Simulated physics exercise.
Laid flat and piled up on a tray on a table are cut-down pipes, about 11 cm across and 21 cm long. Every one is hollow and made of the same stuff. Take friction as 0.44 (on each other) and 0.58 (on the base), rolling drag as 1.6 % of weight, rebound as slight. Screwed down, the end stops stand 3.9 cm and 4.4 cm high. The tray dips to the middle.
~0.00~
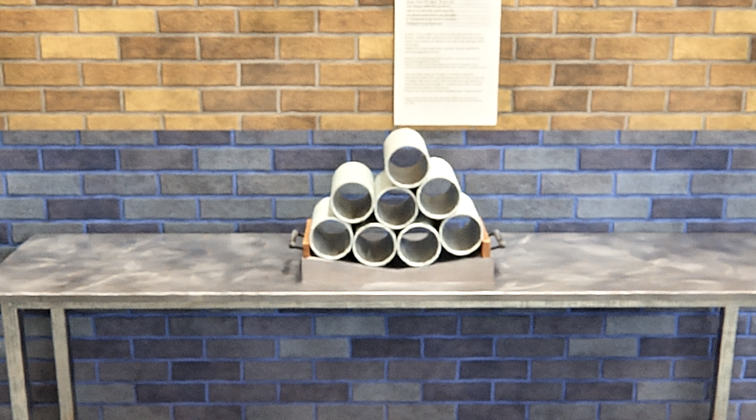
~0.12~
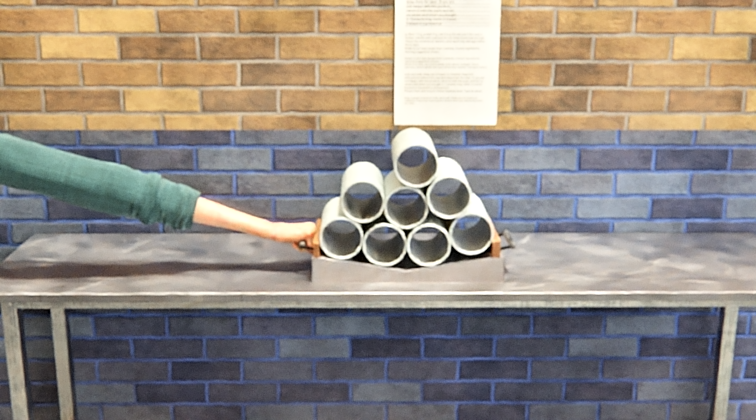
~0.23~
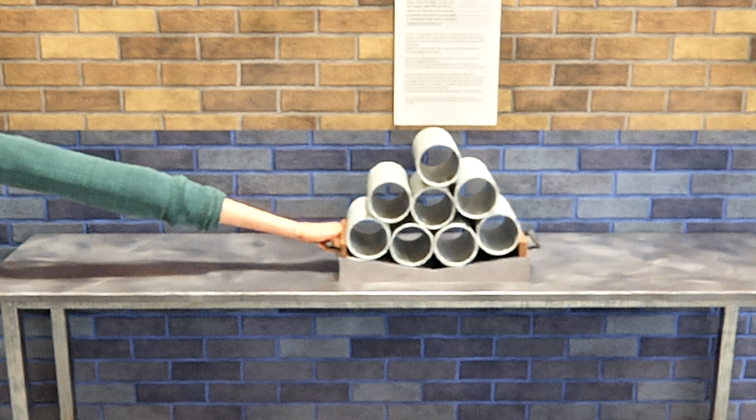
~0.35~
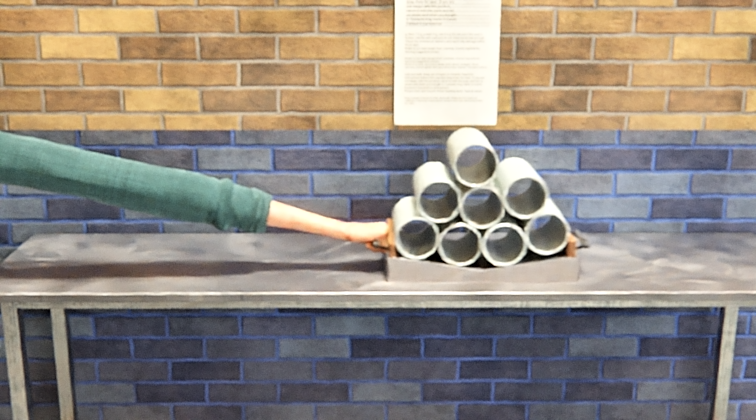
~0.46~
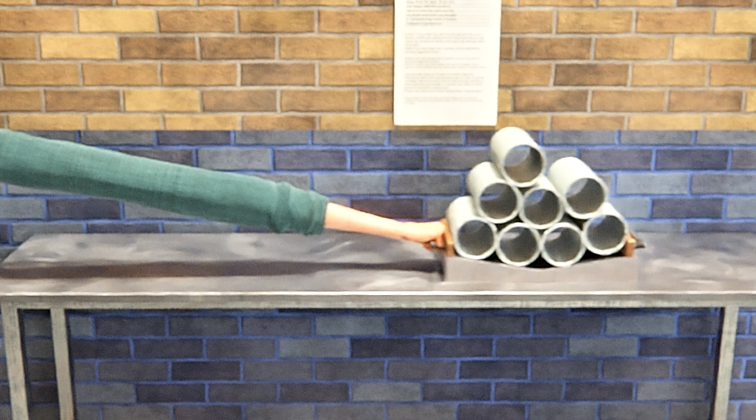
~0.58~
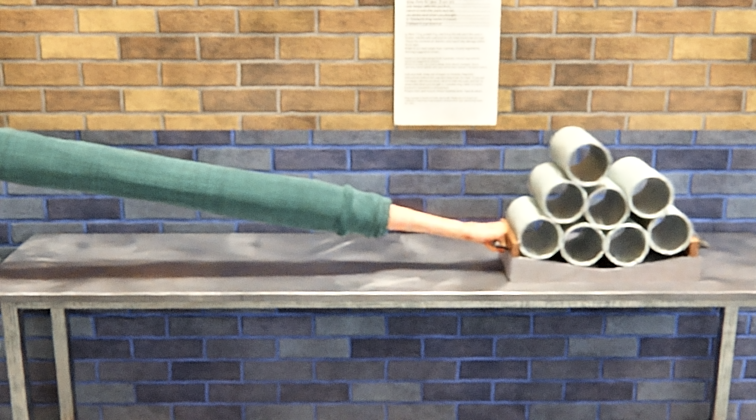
The video shows a stack of short, pale hollow pipes in a tray on a table; an arm in a green sleeve reaches in from the left and pushes the tray right, while the top pipe shifts slightly left relative to the stack.
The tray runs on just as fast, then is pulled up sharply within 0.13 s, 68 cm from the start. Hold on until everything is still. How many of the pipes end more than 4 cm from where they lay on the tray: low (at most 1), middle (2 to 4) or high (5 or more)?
Middle, in short.
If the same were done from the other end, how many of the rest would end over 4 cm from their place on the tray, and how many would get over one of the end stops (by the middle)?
In that case the tally is 3 shifting and 2 getting out.
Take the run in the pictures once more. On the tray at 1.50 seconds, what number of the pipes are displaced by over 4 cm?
3 by then.
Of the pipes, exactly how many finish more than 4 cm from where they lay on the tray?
The number comes to 3.
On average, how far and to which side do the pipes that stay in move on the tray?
Mean shift: Approx. 2 cm, rightward.
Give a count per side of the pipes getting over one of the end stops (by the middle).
Left side 0, right side 2.
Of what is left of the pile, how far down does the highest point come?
The top ends up around 10 cm lower.
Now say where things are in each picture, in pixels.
In the first frame, 8 pipes, 3 on the base, highest (408, 166); left lip (3.9 cm) (306, 243); right lip (4.4 cm) (487, 241).
The second frame shows tray 2.6 cm to the right; stops (316, 243) and (497, 241); pile unchanged.
The third frame shows tray 9 cm to the right; stops (343, 243) and (524, 241); 1 pipe slipping.
The fourth frame shows tray 22 cm to the right; stops (392, 243) and (573, 241); 1 pipe slipping.
The fifth frame shows tray 36 cm to the right; stops (451, 243) and (631, 241); 1 pipe slipping; bottom ones (476, 239) (519, 245) (563, 245).
The sixth frame shows tray 53 cm to the right; stops (516, 243) and (696, 241); 1 pipe slipping.
By 0.65 s, tray 62 cm along; 1 now displaced over 4 cm; the one last seen at (651, 197) in place (moves measured on the tray).
By 0.76 s, tray 68 cm along; 0 now displaced over 4 cm; the one last seen at (651, 197) 2.3 cm right and 1 cm up.
By 0.94 s, tray 68 cm along; 3 now displaced over 4 cm; the one last seen at (651, 197) 7 cm right and 1.6 cm up.
By 1.50 s, tray 68 cm along; 3 now displaced over 4 cm; 2 over the right lip; the one last seen at (651, 197) 40 cm right and 21 cm down.
At rest by 2.1 s, 3 moved over 4 cm; 2 over the right lip; the one last seen at (651, 197) fallen off to the right; top of the pile 23 cm high, from 33 cm.
